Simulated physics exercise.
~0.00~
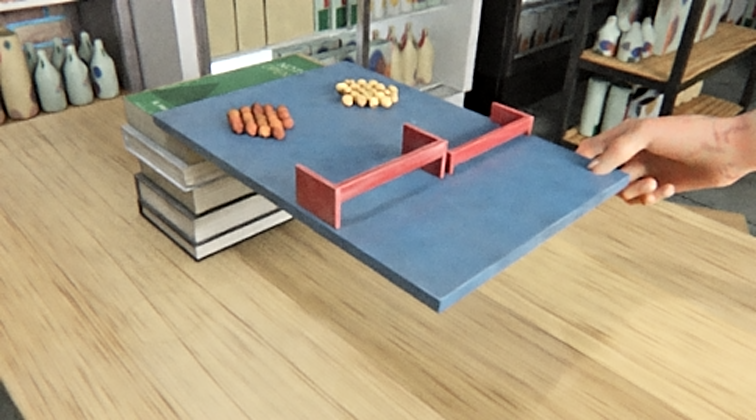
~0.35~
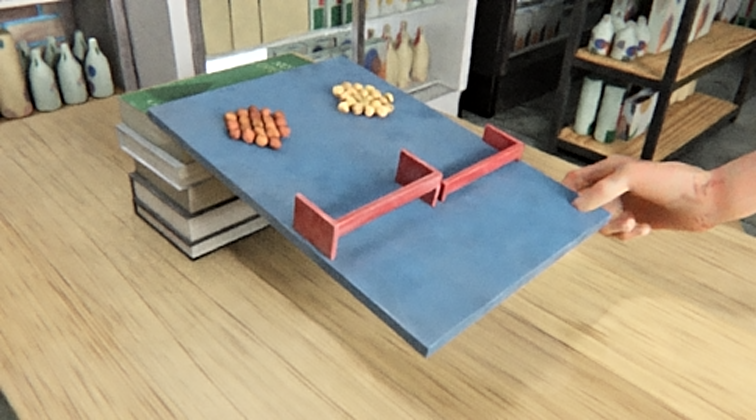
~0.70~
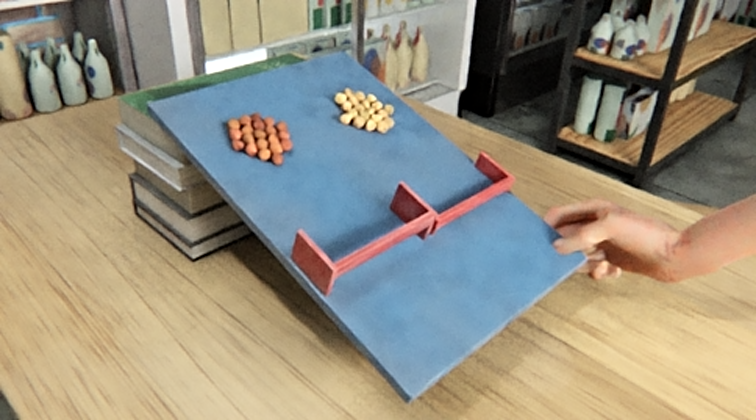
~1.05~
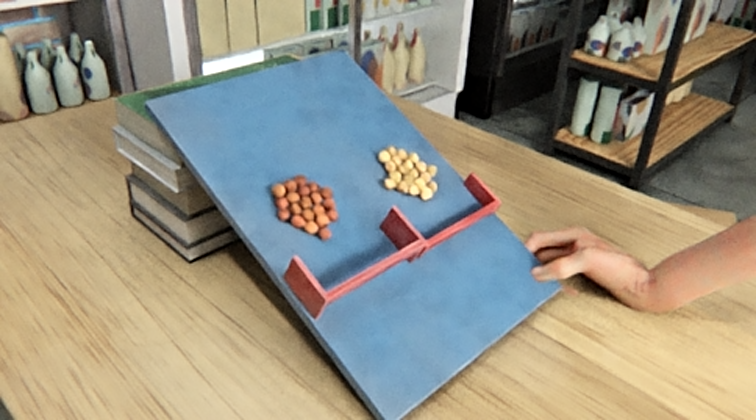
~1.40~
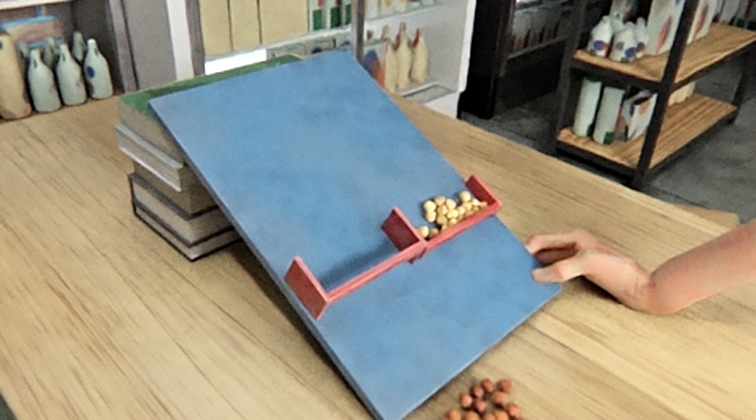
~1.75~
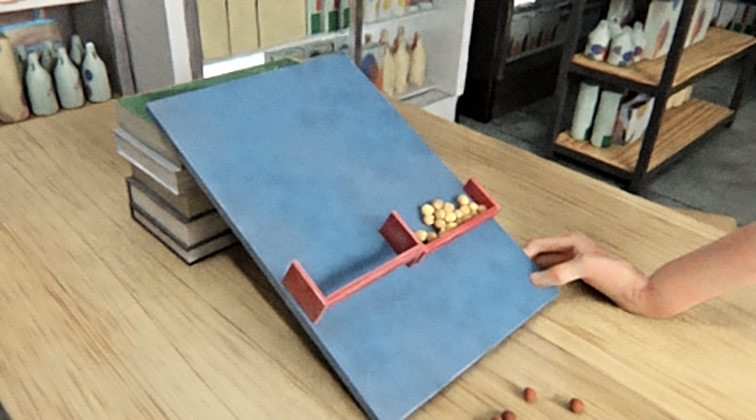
Blue board tilting down by hand against stacked books, reddish balls slipping under one red bar, yellowish ones stopping behind the other.
